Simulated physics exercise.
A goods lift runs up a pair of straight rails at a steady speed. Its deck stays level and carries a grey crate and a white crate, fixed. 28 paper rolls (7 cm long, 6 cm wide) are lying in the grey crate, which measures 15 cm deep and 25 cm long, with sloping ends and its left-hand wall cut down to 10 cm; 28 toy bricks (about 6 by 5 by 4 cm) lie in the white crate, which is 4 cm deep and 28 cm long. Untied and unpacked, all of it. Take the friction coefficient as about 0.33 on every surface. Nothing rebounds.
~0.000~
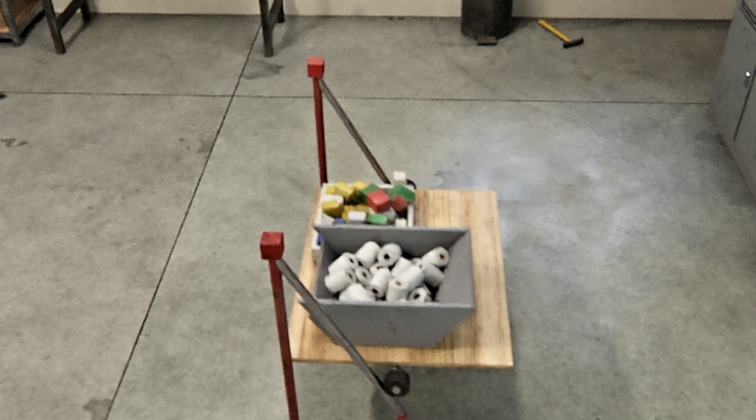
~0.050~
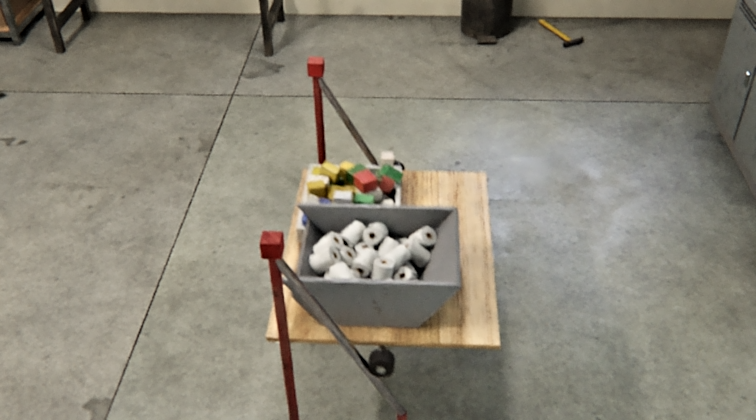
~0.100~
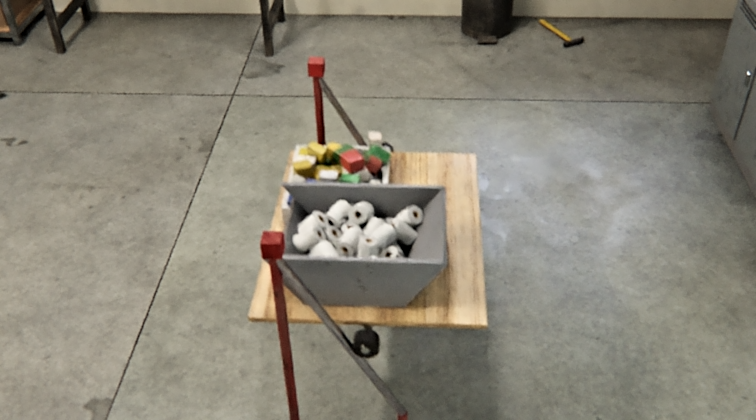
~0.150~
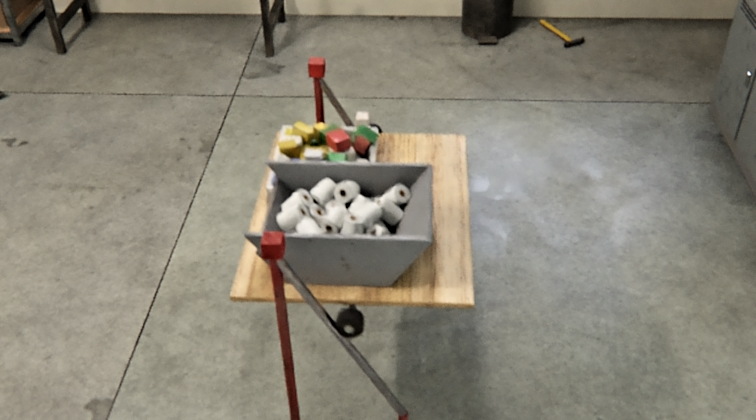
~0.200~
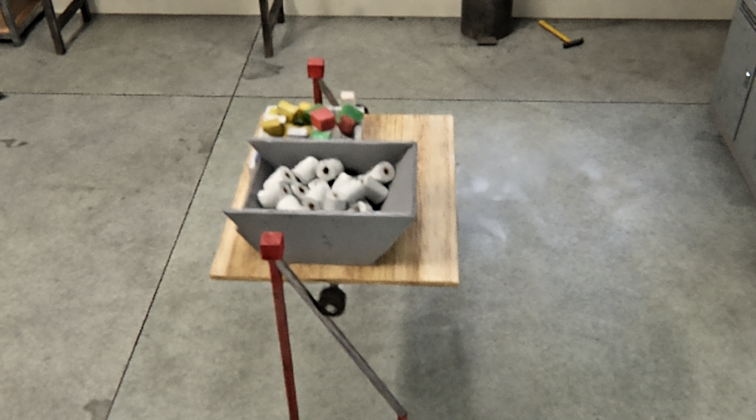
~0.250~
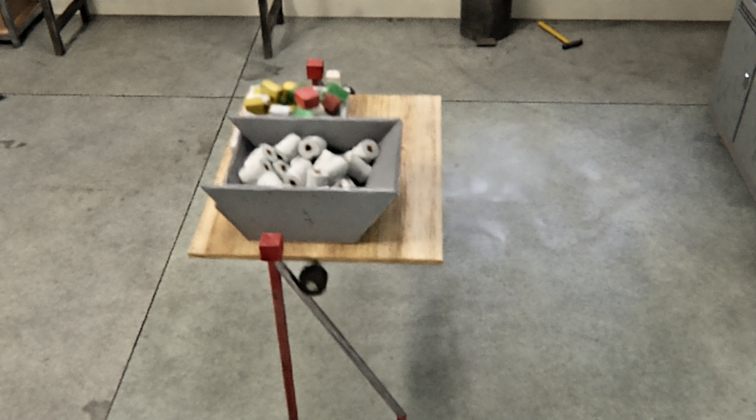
To begin with, a wooden platform between red posts with slanting grey rails holds a grey crate of white paper rolls and, behind it, a pale crate of colourful toy bricks. The platform then climbs steadily up and to the left along the rails, with the rolls and bricks staying inside their crates.
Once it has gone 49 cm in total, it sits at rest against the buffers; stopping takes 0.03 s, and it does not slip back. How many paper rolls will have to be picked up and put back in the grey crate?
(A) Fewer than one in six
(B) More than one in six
B, more than one in six.
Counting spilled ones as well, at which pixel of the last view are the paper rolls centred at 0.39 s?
Roughly (257, 138).
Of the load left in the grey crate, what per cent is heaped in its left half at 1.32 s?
Some 60 % of what remains.
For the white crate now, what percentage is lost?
I'd put the white crate at some 60 per cent.
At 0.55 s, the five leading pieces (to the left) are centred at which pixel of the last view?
Somewhere near pixel (174, 98).
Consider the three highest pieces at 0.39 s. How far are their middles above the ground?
Height, averaged: Around 96 cm.
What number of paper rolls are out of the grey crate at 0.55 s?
By then, roughly 8.
After 0.27 s, braking begins.
After 0.39 s, the grey crate has all 28 and the white crate is down by 4 of 28.
After 0.55 s, the grey crate is down by 8 of 28 and the white crate is down by 14 of 28.
After 0.77 s, the grey crate is down by 10 of 28 and the white crate is down by 17 of 28.
Outcome (at 1.32 s), the grey crate is down by 10 of 28 and the white crate is down by 17 of 28. Asked share, 10 of 28, 36 per cent.
